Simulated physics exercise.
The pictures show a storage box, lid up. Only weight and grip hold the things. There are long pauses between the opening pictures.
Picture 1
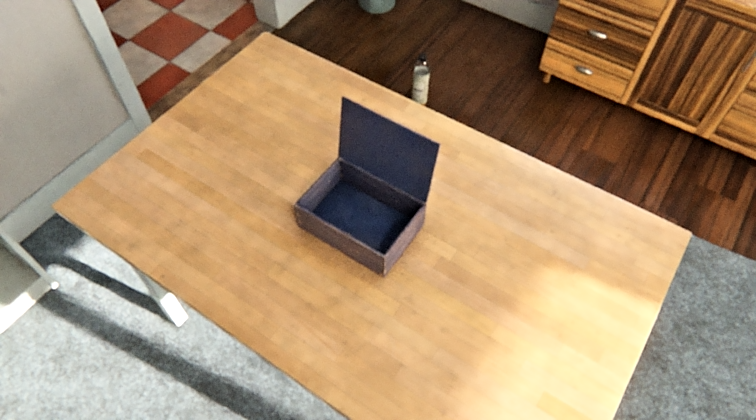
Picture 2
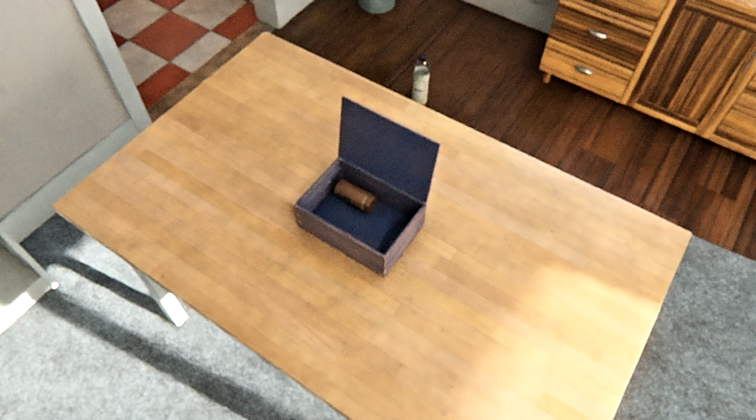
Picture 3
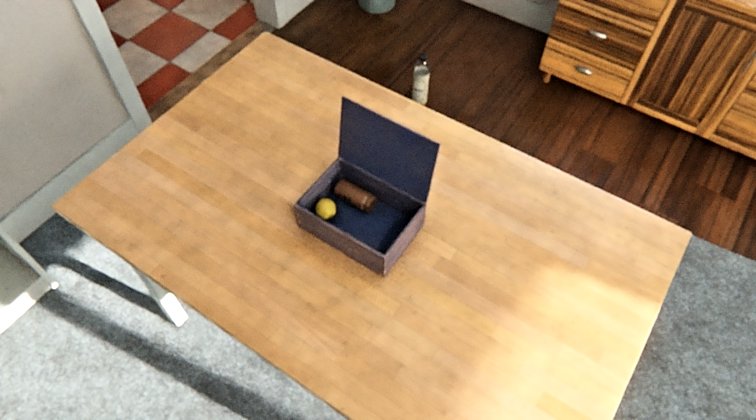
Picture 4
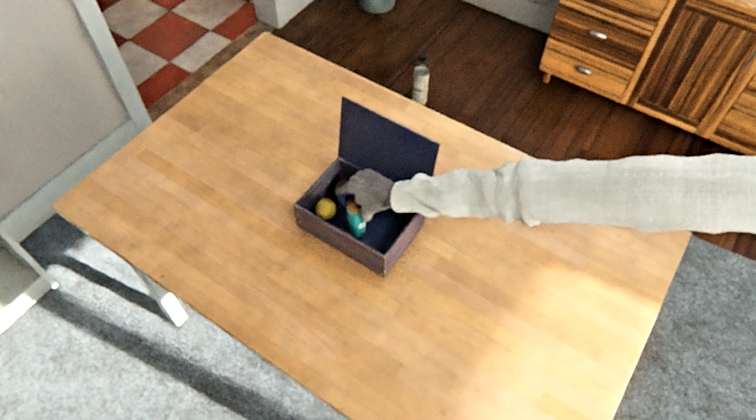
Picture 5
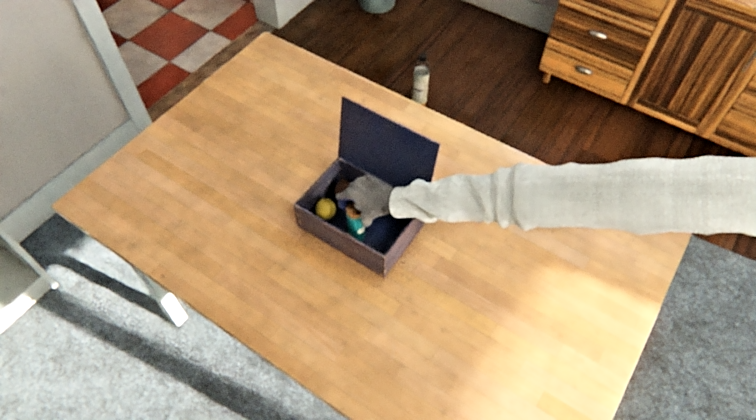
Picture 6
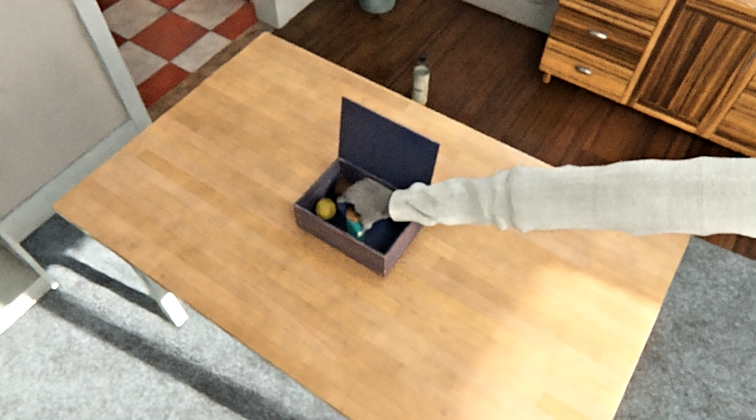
A brown cylinder appeared in the open, empty box on the table, then a yellow lemon beside it, and finally a pale-sleeved arm from the right lowered a turquoise shaker slightly into the box.
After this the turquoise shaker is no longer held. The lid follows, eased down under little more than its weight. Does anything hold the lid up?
It is held up.
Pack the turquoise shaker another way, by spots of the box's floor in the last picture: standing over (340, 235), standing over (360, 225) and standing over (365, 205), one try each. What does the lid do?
In the first case it is held up; in the second case it will not close; in the third case it closes.
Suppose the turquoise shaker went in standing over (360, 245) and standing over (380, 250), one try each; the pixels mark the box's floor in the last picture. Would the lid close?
In the first case it will not close; in the second case it will not close.
Then, 1.40 s later than the last frame, lid 75° above the rim.
Then, 1.70 s later than the last frame, lid 45° above the rim.
When it is over, lid 16° above the rim; all 3 as before. End places, in pixels of the last picture, turquoise shaker near (356, 225).
